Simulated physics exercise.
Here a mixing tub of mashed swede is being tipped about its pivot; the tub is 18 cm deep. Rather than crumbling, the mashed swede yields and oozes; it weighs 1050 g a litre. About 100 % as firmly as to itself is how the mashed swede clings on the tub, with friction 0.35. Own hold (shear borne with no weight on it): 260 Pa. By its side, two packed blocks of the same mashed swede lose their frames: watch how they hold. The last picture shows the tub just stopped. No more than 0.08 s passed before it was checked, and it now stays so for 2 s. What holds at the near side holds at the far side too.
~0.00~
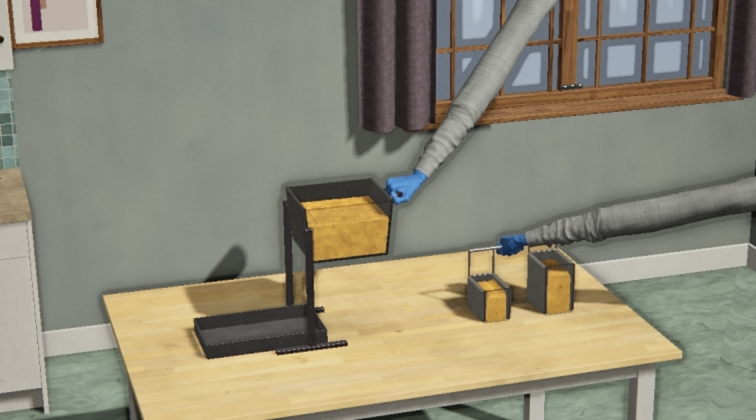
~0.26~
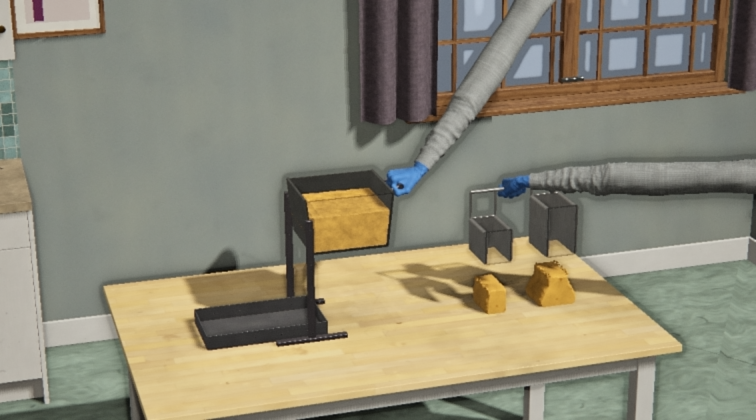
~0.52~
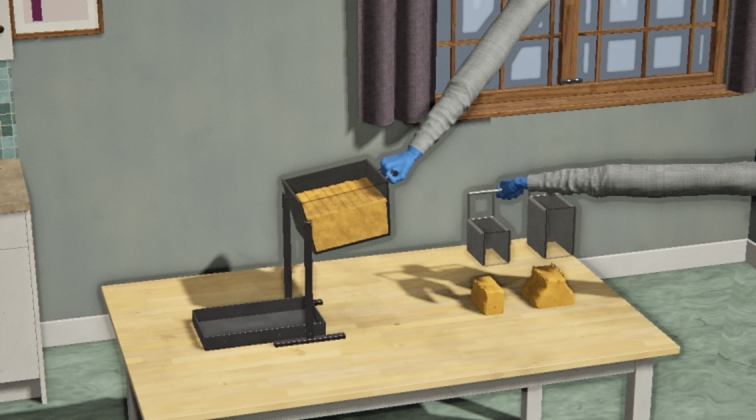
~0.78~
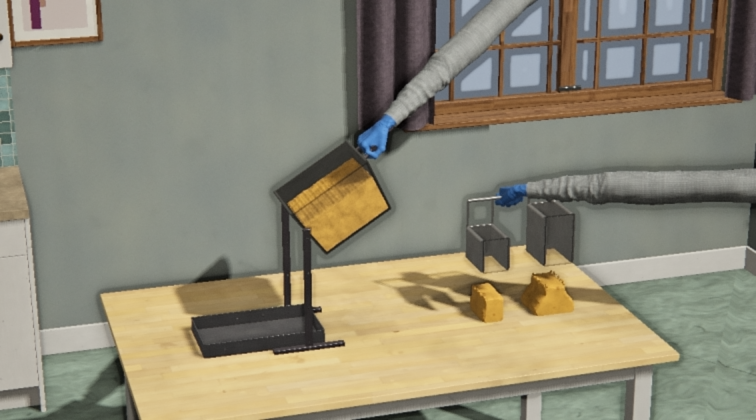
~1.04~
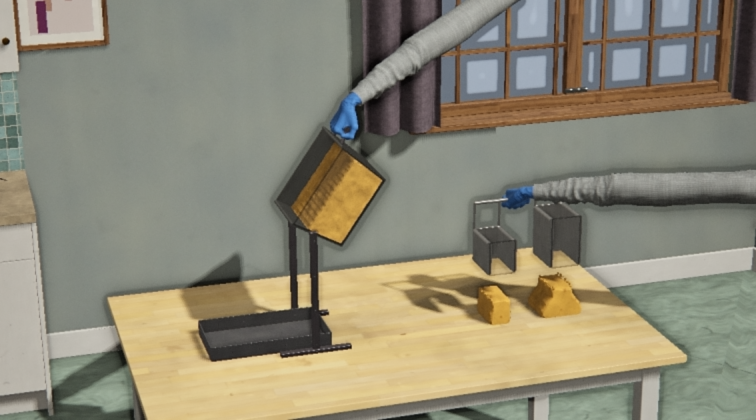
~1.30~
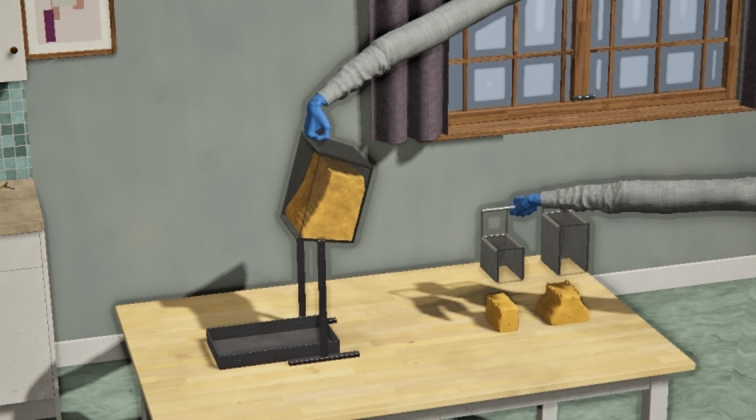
Kitchen table, gloved hands lifting casings off two mashed swede blocks, the taller slumping, then steeply tilting a tub of mash.
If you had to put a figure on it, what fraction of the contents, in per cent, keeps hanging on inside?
The fraction that keeps hanging on inside is around 65 per cent.
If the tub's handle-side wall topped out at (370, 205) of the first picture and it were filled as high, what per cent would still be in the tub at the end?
100 %, roughly.
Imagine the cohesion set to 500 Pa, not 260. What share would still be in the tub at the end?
The share would be near 100 %.
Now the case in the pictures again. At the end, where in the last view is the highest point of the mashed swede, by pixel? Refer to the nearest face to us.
Roughly at pixel (336, 203).
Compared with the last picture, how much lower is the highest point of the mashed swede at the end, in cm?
Roughly 10 cm.
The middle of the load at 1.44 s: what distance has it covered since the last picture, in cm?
Roughly 3 cm.
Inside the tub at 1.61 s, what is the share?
Close to 80 in a hundred.
After 1.44 s, the tub is at 74 degrees and holds 95 %.
After 1.61 s, the tub is at 74 degrees and holds 81 %.
After 1.78 s, the tub is at 74 degrees and holds 70 %.
After 1.95 s, the tub is at 74 degrees and holds 66 %.
After 3.30 s, the tub is at 74 degrees and holds 65 %.
